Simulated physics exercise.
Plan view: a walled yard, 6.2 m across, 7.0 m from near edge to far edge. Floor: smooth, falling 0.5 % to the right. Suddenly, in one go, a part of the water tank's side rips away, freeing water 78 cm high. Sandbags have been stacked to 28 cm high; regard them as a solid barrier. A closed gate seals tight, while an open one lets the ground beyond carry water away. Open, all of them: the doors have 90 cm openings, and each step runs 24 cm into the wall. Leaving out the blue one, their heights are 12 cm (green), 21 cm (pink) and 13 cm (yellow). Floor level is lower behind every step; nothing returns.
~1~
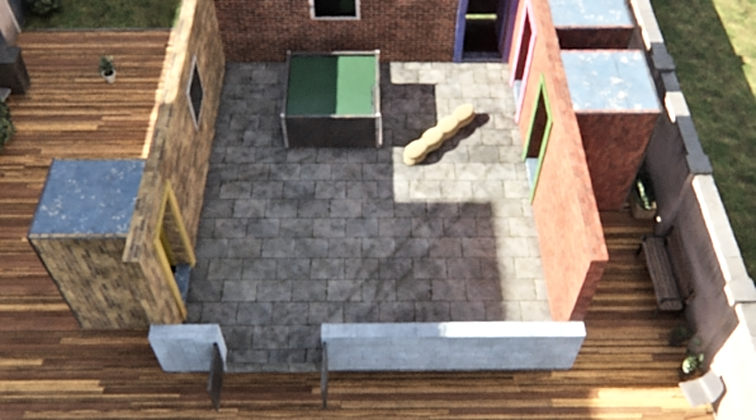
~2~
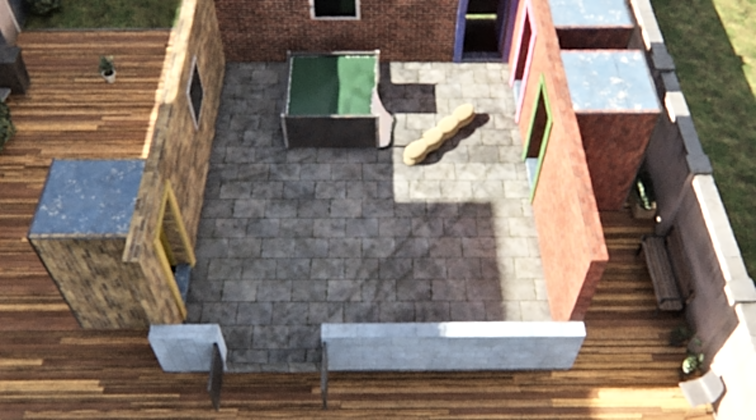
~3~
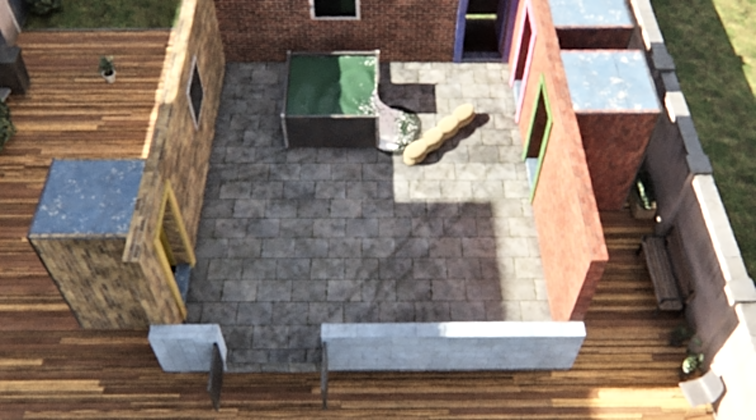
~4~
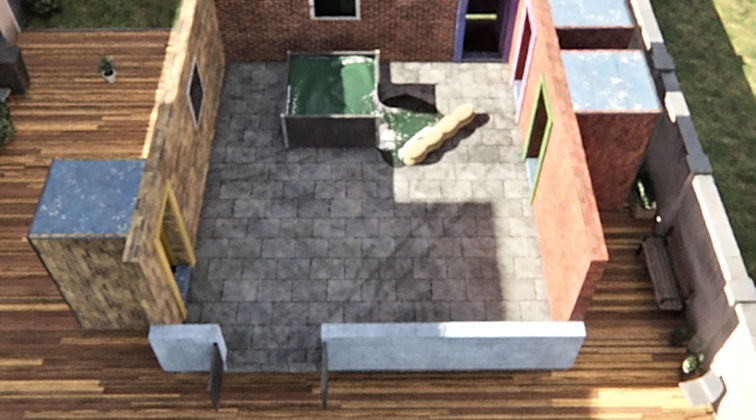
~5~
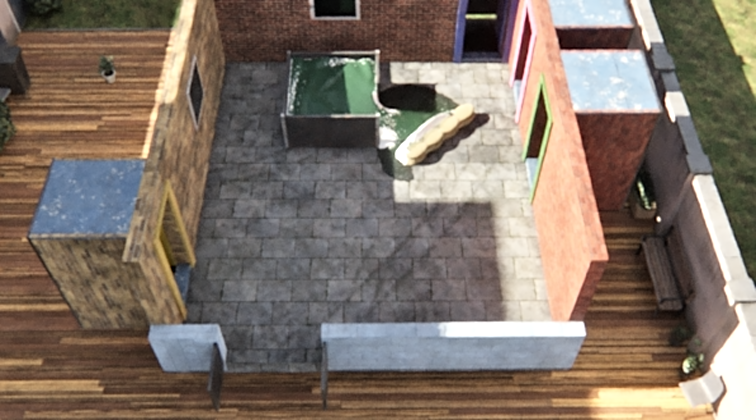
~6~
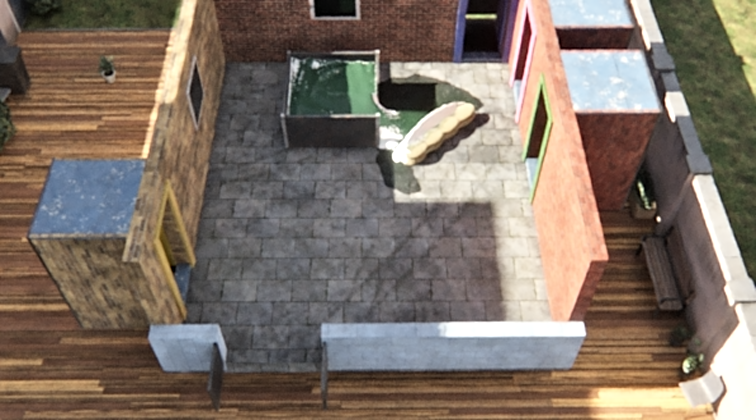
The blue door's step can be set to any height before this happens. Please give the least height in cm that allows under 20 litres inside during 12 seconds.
It would have to be roughly 32 cm high.
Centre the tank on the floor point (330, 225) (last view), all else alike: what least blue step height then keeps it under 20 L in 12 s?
Then roughly 14.5 cm.
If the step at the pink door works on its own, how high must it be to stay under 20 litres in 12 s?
For pink: Close to 14.5 cm.
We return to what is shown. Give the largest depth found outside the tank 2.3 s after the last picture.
Up to some 33 centimetres, I'd say.
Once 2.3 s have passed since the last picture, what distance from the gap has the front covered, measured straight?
Front distance: Approx. 4.6 m.
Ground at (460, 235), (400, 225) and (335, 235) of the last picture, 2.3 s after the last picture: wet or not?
In order: Soaked, soaked, soaked.
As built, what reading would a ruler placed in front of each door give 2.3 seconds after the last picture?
Centimetres: Green = 6, pink = 13, yellow = 0, blue = 28.
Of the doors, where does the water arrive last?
Answer: Yellow.
Then, 0.7 s after the last picture water covers 20 % of the floor, deepest (48 cm) near (412, 146); 15 cm at the blue door, 6 litres in over its 8 cm step.
Then, 2.3 s after the last picture water covers 40 % of the floor, deepest (33 cm) near (412, 146); 28 cm at the blue door, 256 litres in over its 8 cm step.
Then, 11.3 s after the last picture water covers 95 % of the floor, deepest (8 cm) near (509, 83); 8 cm at the blue door, 559 litres in over its 8 cm step.
At the blue door as built, the water peaked near 35 cm, 1.5 s after the last picture.
With a step of 28 cm, 48 litres would have come in within the 12 s; with 38 cm, 5 litres. So under 20 litres takes about 32 cm.
